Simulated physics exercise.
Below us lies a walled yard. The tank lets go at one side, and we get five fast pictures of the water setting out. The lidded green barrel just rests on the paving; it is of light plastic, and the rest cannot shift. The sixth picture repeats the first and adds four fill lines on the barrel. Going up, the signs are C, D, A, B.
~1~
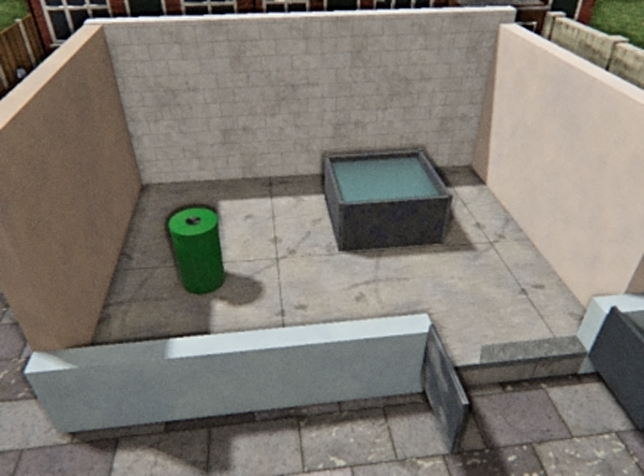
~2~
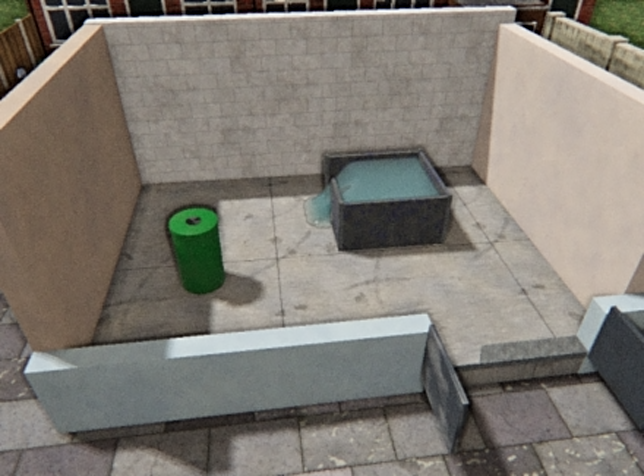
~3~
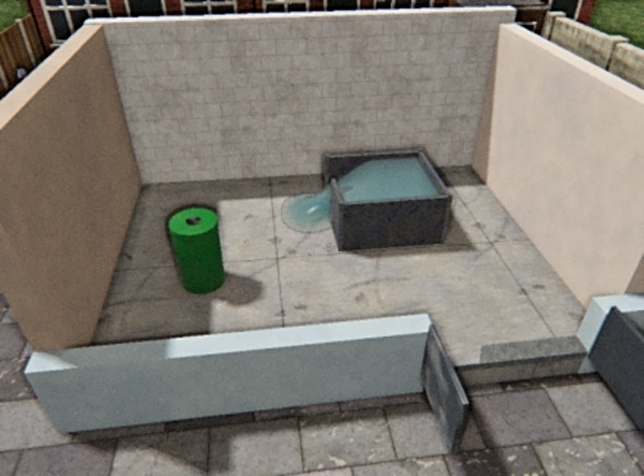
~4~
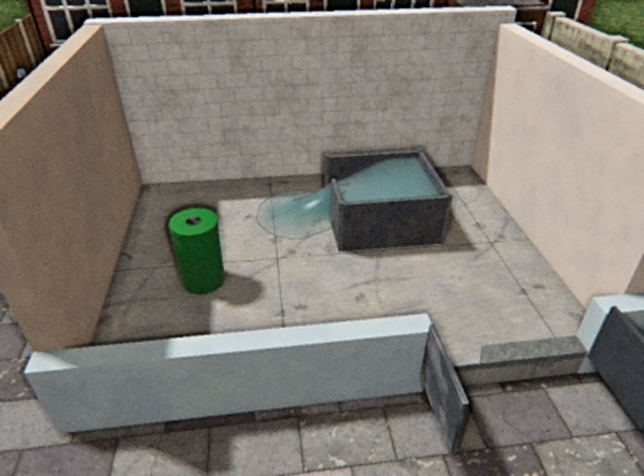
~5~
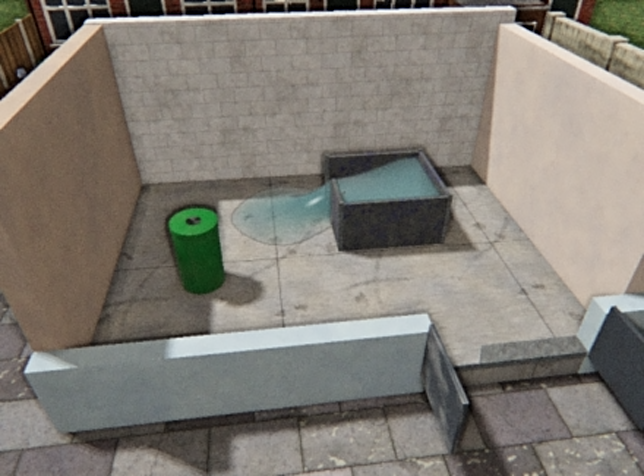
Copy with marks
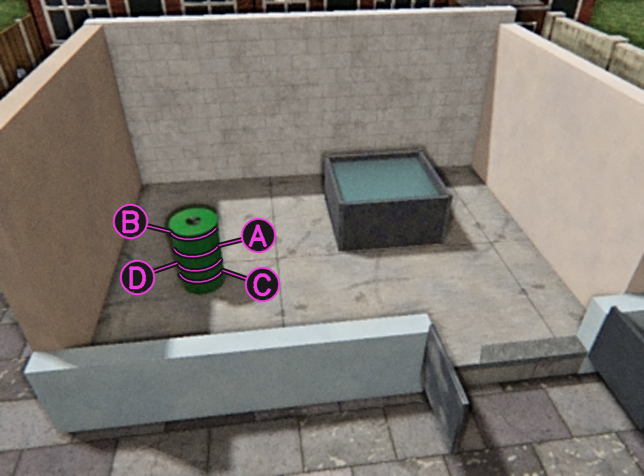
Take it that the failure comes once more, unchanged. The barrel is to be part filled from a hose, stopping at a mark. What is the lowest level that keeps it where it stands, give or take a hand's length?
C.
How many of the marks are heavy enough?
All four.
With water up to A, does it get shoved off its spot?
No, not at all.
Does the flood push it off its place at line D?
No, not at all.
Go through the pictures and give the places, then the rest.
Lid of the green barrel at (193, 221); tank full, its middle at (384, 180); open gate at (510, 309).
Water covers 1 % of the ground and is seen nearest the barrel at (315, 217).
Water covers 3 % of the ground and is seen nearest the barrel at (288, 221).
Water covers 5 % of the ground and is seen nearest the barrel at (276, 229).
Lid of the green barrel at (193, 221); water covers 8 % of the ground and is seen nearest the barrel at (253, 233).
On the marked copy, A at (195, 256); B at (191, 239); C at (200, 281); D at (198, 270); from the bottom up C, D, A, B.
If A is chosen, it does not move.
If B is chosen, it does not move.
If C is chosen, it does not move.
If D is chosen, it does not move.
